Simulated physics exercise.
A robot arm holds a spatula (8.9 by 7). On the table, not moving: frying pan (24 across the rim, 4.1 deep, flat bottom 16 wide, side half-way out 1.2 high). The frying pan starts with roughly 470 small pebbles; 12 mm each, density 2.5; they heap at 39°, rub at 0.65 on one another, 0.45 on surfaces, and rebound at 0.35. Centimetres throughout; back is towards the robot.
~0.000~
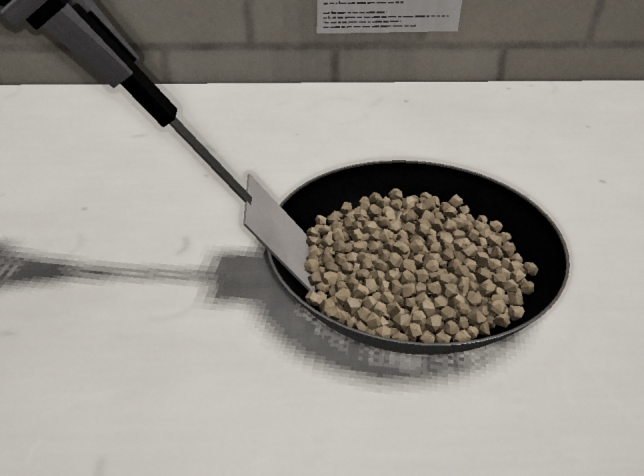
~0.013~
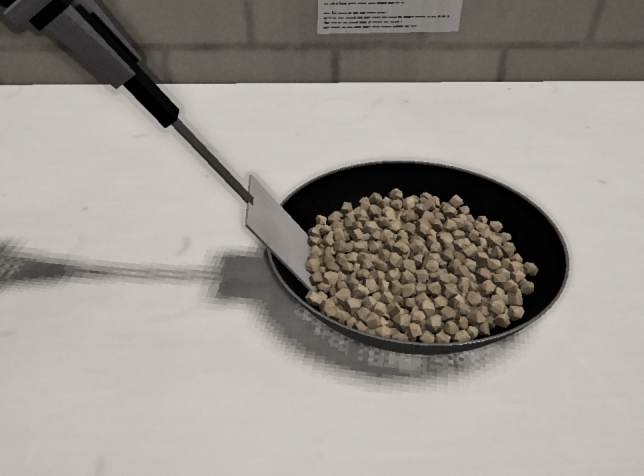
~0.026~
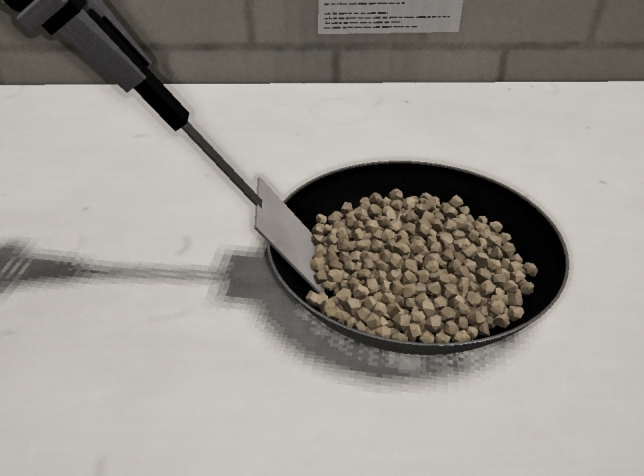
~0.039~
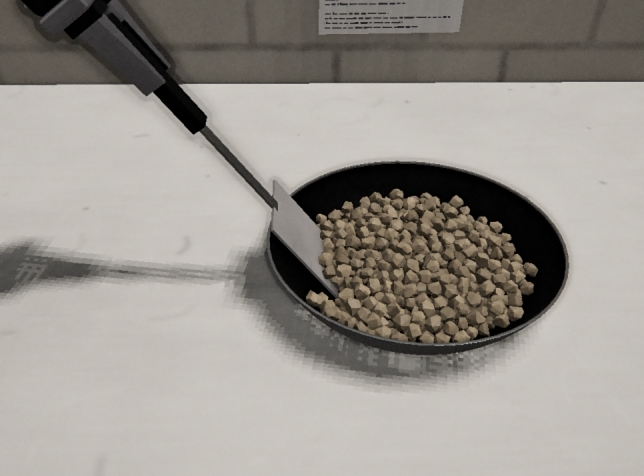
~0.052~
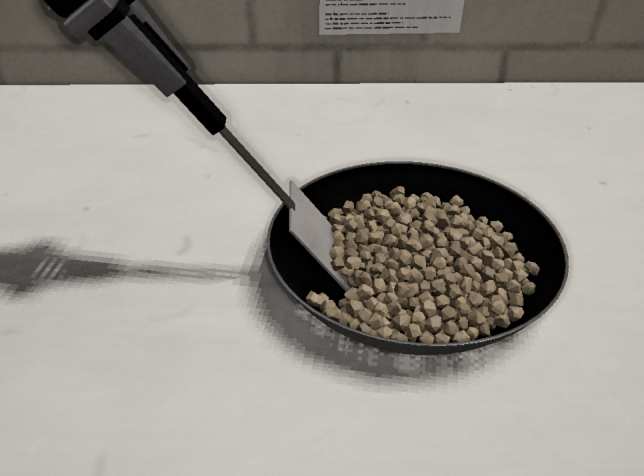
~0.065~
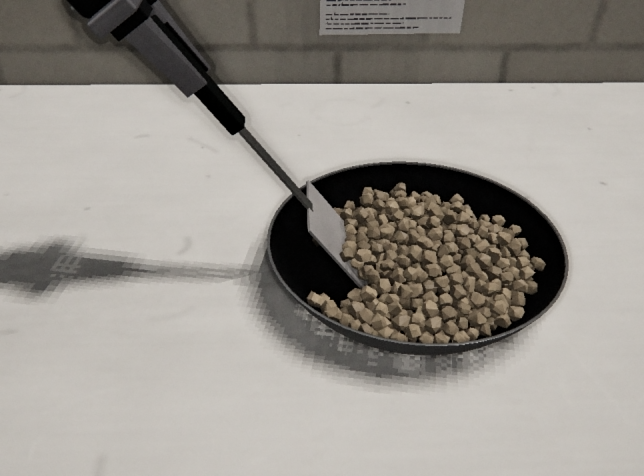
A black frying pan heaped with small tan pebbles sits on a white tabletop, seen from slightly above, with a grey block wall and a printed sheet behind. A grey and black robot arm reaches in from the upper left, holding a flat grey spatula. The spatula slides a short way right, pushing the pebbles at the left edge, while the pan and camera stay still.
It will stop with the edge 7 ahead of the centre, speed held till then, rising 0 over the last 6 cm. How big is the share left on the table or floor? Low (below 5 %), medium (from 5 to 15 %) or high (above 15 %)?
A high share, above 15 %, ends on the table or floor.
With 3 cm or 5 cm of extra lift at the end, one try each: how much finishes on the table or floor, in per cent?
Some 30 and 25 per cent.
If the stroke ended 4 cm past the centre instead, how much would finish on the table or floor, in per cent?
Then about 5 per cent.
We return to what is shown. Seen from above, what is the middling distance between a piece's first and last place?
Some 5 cm.
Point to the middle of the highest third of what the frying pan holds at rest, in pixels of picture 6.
Around (506, 240).
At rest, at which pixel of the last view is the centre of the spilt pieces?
Near (610, 264).
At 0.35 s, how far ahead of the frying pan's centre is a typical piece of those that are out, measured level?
About 16 cm.
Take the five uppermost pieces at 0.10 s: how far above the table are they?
About 7 cm.
After 0.10 s, sloping 54°, highest piece 7 above the table; 471 in the frying pan.
After 0.13 s, sloping 54°, highest piece 8 above the table; 471 in the frying pan.
After 0.35 s, sloping 54°, highest piece 6 above the table; 374 in the frying pan, 85 on the table or floor, 12 on the blade or in flight.
After 1.40 s, sloping 54°, highest piece 5 above the table; 372 in the frying pan, 99 on the table or floor.
In the end, 372 in the frying pan, 99 on the table or floor. That is 21 % on the table or floor.
